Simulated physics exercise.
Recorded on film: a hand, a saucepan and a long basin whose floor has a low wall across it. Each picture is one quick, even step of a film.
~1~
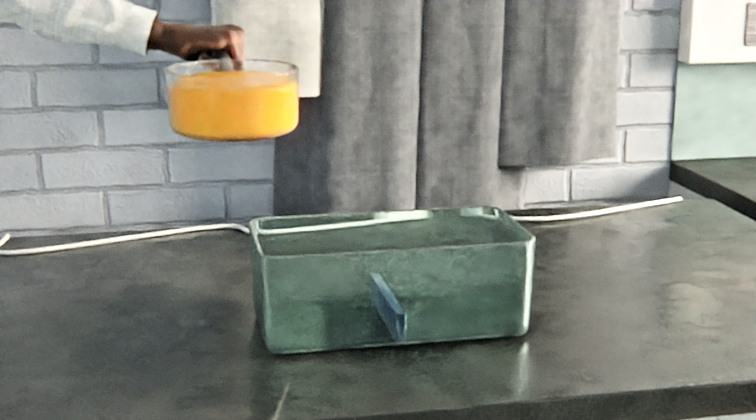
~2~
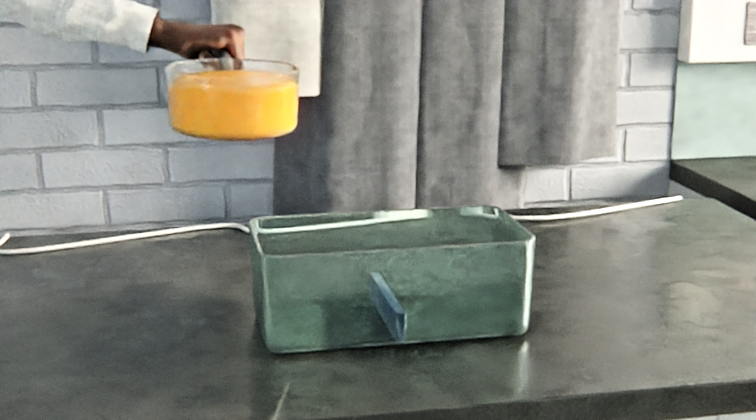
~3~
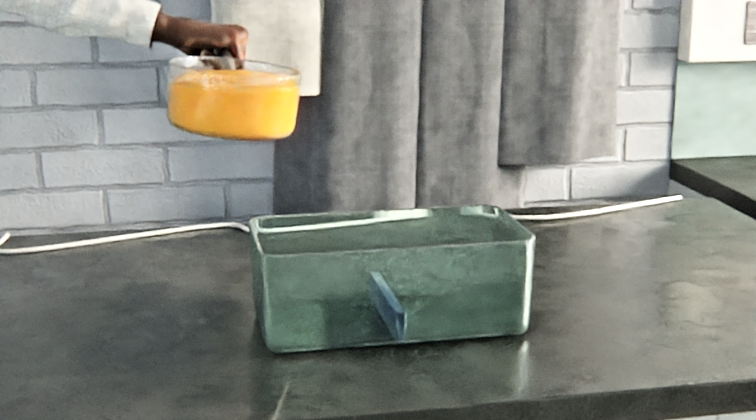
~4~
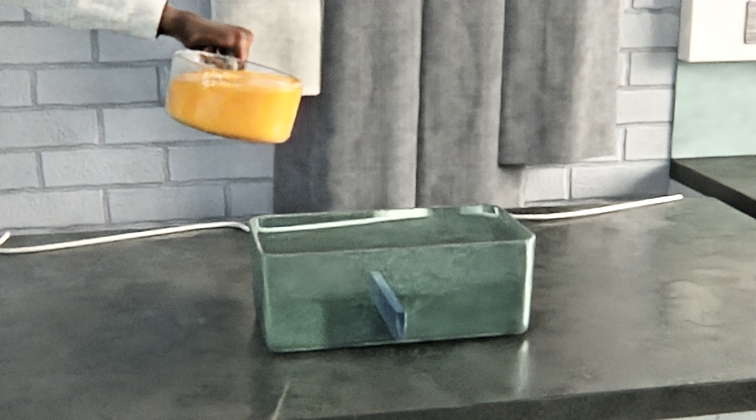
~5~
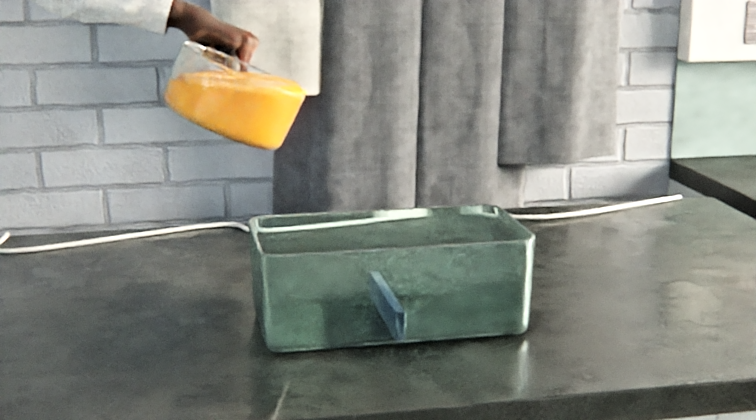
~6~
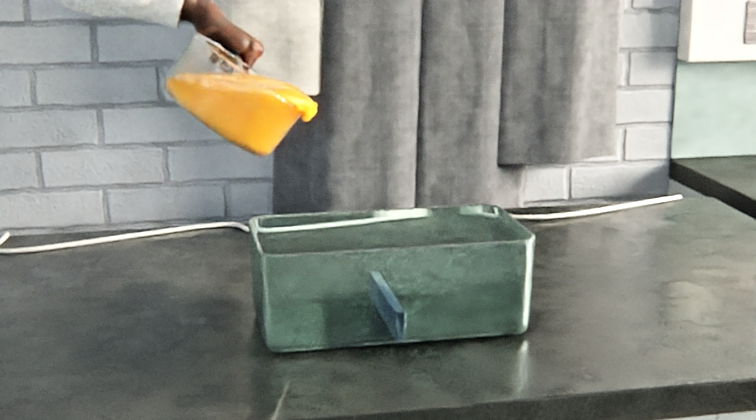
On a dark countertop before a pale brick wall and grey curtain, a long green glass basin sits empty while a hand holds a clear saucepan of orange juice above its left side. The hand tilts the pan rightward, slowly then more steeply, until juice starts over its right rim.
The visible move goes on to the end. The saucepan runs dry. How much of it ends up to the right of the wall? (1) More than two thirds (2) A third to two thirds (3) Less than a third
Less than a third.
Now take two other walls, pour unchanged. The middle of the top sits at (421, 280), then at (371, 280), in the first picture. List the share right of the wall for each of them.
Roughly 10 per cent, and 15 per cent.
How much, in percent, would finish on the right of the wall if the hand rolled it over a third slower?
20 per cent or thereabouts.
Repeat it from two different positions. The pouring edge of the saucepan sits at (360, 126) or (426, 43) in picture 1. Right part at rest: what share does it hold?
Near 55 % and 75 %.
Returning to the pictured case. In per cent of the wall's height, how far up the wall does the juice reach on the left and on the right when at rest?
I'd say close to 80 per cent on the left side and 20 on the right.
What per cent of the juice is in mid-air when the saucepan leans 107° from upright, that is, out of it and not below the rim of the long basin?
Estimate: 45 per cent, roughly.
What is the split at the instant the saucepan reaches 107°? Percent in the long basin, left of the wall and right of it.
The left part holds 40 percent and the right part 0 percent.
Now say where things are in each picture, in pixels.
In the first frame, it leans 0°; its right rim is at (297, 68); the juice meets the walls at (170, 82) and (294, 78); the long basin's rim runs from (255, 239) to (516, 224); the wall's top is at (386, 293).
In the second frame, it leans 2°; its right rim is at (297, 70); the juice meets the walls at (170, 81) and (295, 78).
In the third frame, it leans 7°; its right rim is at (299, 75); the juice meets the walls at (171, 79) and (296, 80).
In the fourth frame, it leans 14°; its right rim is at (302, 83); the juice meets the walls at (173, 78) and (299, 80).
In the fifth frame, it leans 25°; its right rim is at (302, 96); the juice meets the walls at (172, 79) and (300, 89); 1 per cent is over the edge.
In the sixth frame, it leans 37°; its right rim is at (301, 110); the juice meets the walls at (167, 77) and (296, 97); 7 per cent is over the edge.
A moment on, the saucepan is tipped right over and 13 per cent is still to pour, 42 is left of the wall and 0 right of it.
Next, the saucepan is tipped right over and 1 per cent is still to pour, 76 is left of the wall and 7 right of it.
Then the saucepan is tipped right over and 0 per cent is still to pour, 80 is left of the wall and 13 right of it.
Later the saucepan is tipped right over and 0 per cent is still to pour, 77 is left of the wall and 16 right of it.
In the end 76 per cent lies left of the wall, 17 right of it and 7 outside.
